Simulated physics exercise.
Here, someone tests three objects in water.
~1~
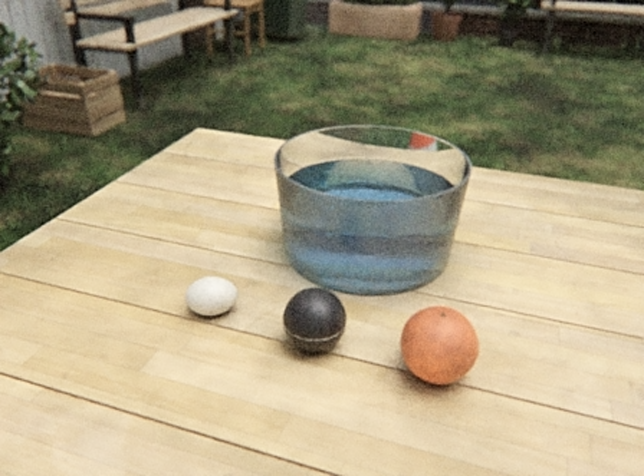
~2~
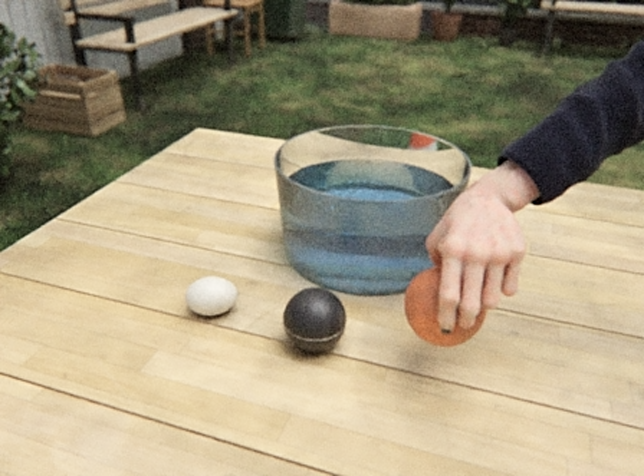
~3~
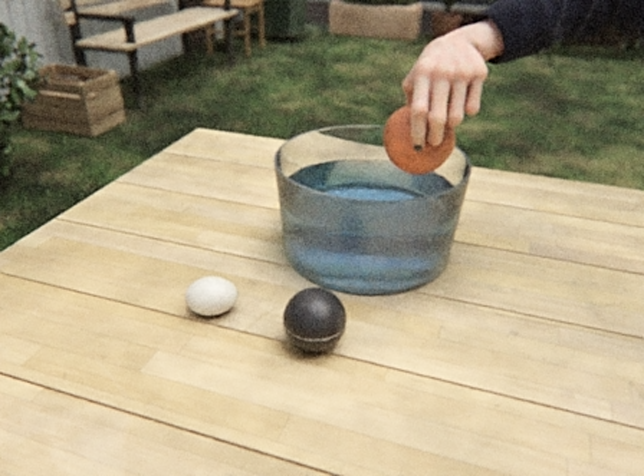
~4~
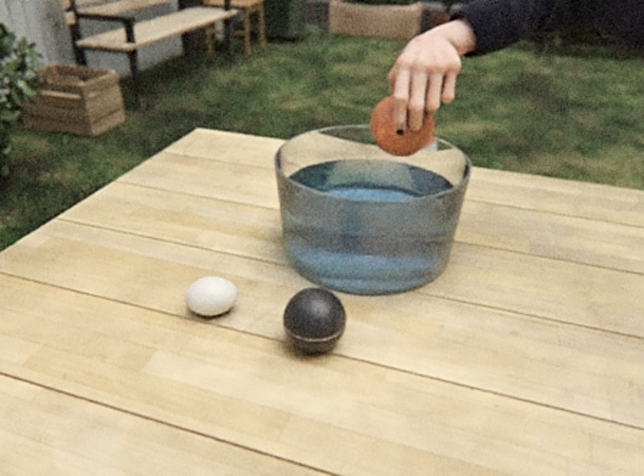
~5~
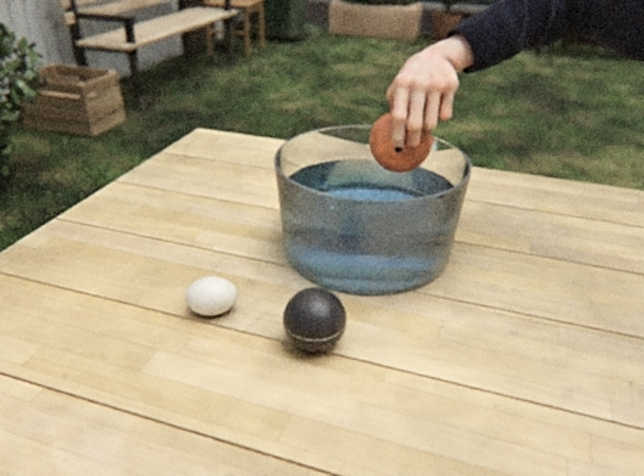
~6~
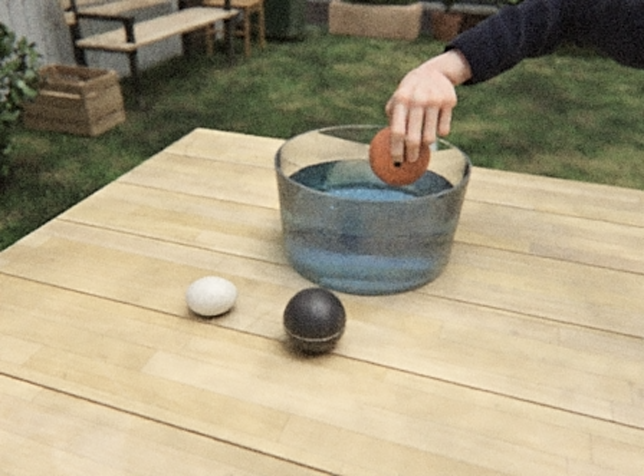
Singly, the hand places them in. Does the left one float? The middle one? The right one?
Note: Left one heads down, middle one is buoyant, right one is buoyant.
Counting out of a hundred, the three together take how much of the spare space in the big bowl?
I'd put it near 16 per cent.
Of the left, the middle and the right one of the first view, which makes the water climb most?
My pick is the rightmost of the three.
Soon after, the orange floats.
Later, the tennis ball floats.
In the end, the egg goes to the bottom; afloat, tennis ball and orange.
